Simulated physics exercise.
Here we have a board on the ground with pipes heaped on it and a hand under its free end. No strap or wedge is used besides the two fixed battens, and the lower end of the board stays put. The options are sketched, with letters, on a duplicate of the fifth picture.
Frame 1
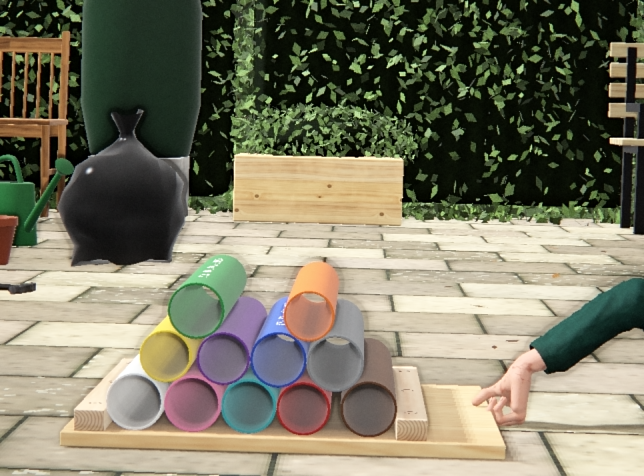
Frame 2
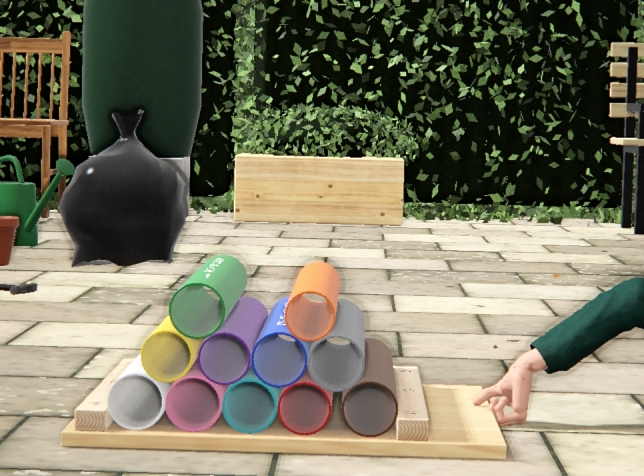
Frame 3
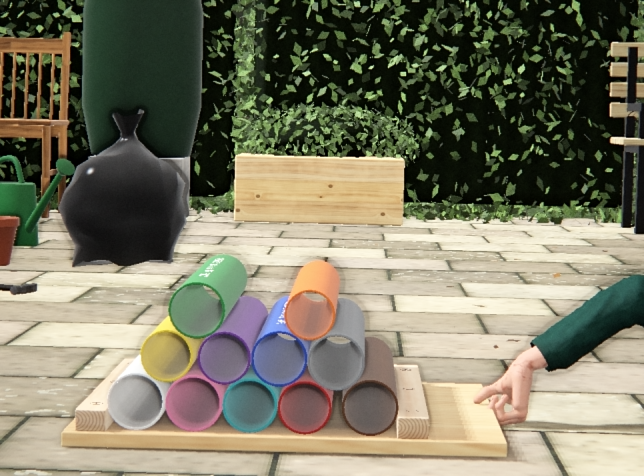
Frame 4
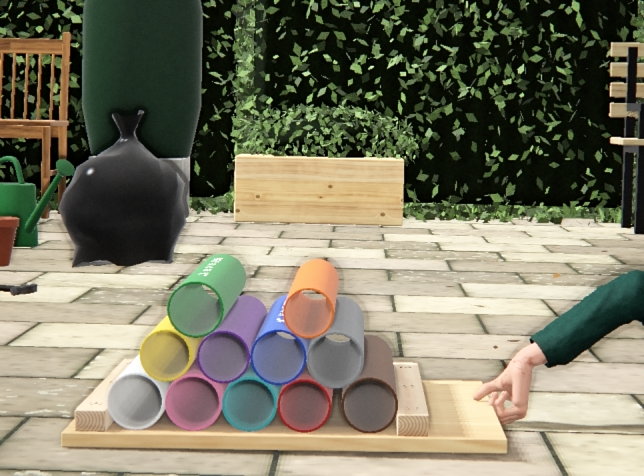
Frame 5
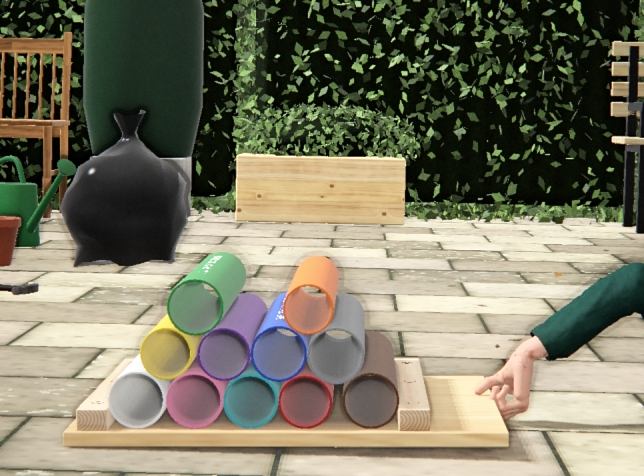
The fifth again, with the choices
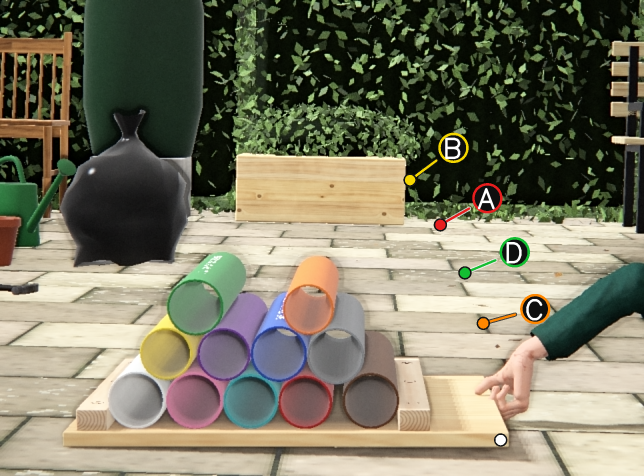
A stack of colorful pipes sat on a wooden board on a paved patio, barely shifting, while a hand in a green sleeve at the board's right end moved only very slightly.
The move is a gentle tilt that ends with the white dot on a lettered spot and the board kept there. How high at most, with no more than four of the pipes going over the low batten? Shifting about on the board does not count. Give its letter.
No higher than D.
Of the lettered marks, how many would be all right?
Two of them.
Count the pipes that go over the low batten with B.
It comes to six.
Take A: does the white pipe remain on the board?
Yes, with A.
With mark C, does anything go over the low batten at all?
No, at C.
On the marked copy, A at (441, 225); B at (410, 180); C at (483, 323); D at (465, 273); the white dot at (500, 440).
Following D. Soon after the start, board at 15°.
Later, board at 24°.
In the end, board at 24°, none over the low batten.
As for the rest, A six over the low batten; B six over the low batten; C none over the low batten.
